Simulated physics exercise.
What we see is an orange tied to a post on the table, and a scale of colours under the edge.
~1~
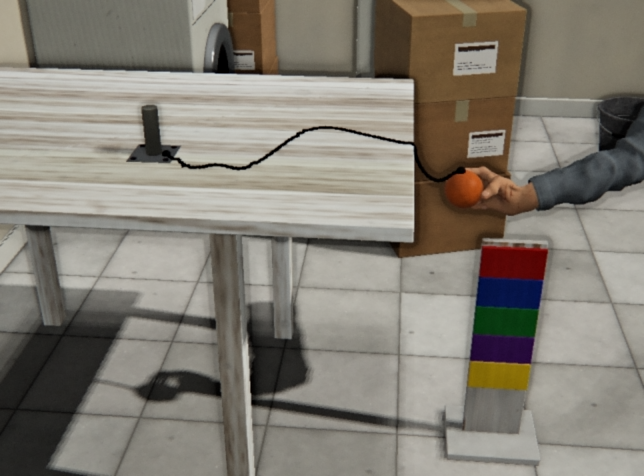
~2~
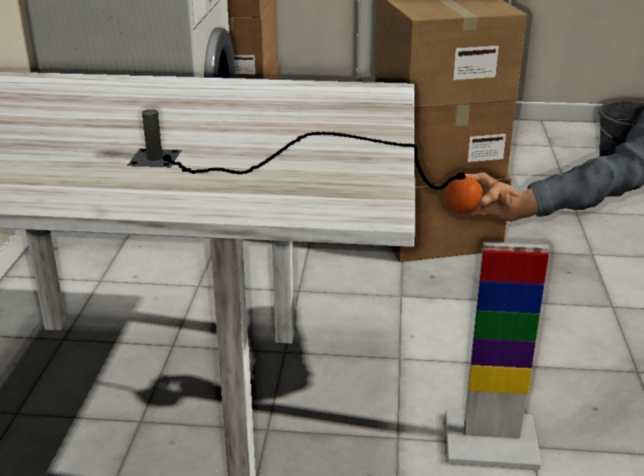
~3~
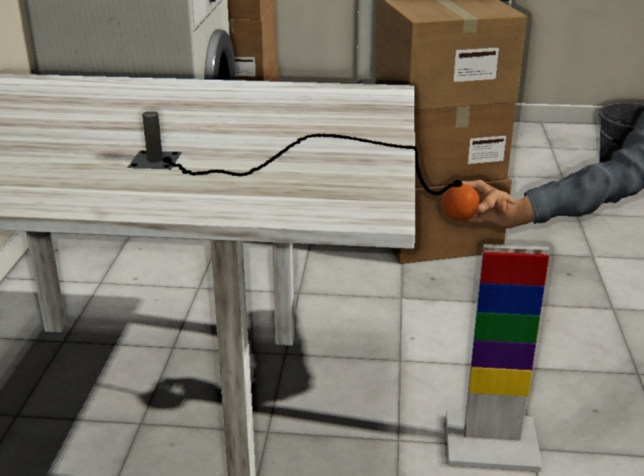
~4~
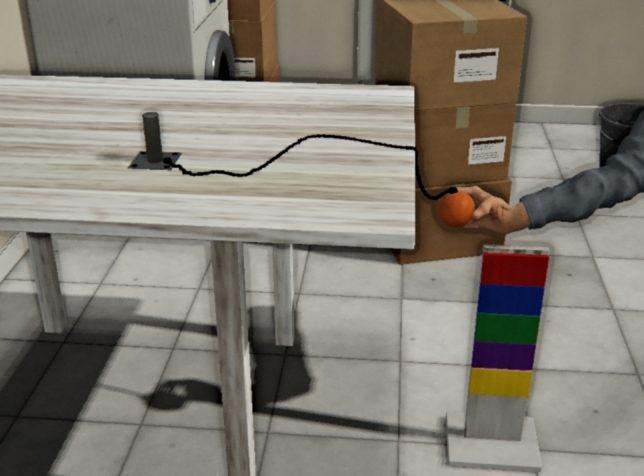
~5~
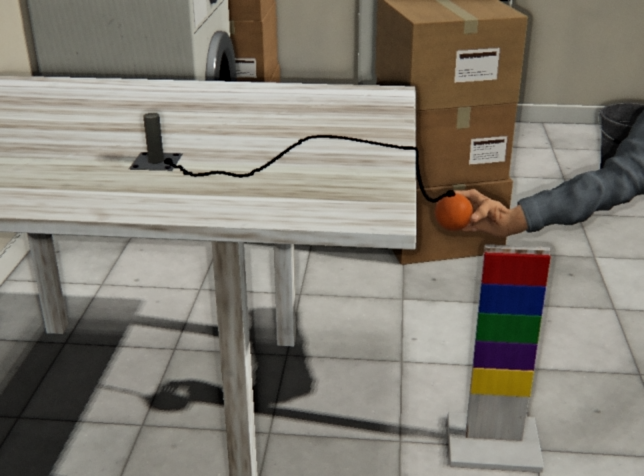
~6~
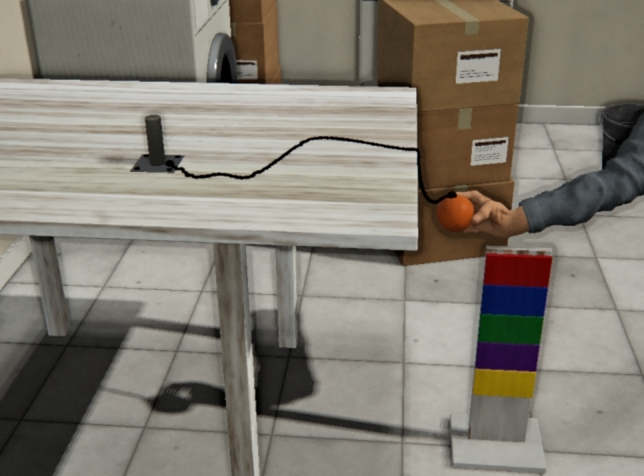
A hand held an orange tied by a slack black cord to a post on a wooden table, lowering it slightly just past the table's edge, near a stand with coloured bands.
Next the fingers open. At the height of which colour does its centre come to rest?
The cord holds its middle at green.
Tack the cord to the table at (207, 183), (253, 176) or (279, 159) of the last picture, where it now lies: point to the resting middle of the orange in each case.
In that order: (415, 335), (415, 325) and (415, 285).
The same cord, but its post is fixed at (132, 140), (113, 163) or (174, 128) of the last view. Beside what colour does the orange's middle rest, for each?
It would be blue; blue; green.
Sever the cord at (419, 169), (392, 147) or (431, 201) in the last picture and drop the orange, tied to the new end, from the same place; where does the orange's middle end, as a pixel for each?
About (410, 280), (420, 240) and (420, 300).
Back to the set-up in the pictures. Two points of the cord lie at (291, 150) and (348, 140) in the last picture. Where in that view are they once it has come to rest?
About (360, 166), and the other about (417, 192).
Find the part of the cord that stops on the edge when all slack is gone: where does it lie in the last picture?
It lies at about (326, 138).
Early on, orange near (443, 328); level with green.
Midway, orange near (381, 327); level with green.
Near the end, orange near (424, 339); level with green.
Finally, orange near (411, 343); level with green. At green.
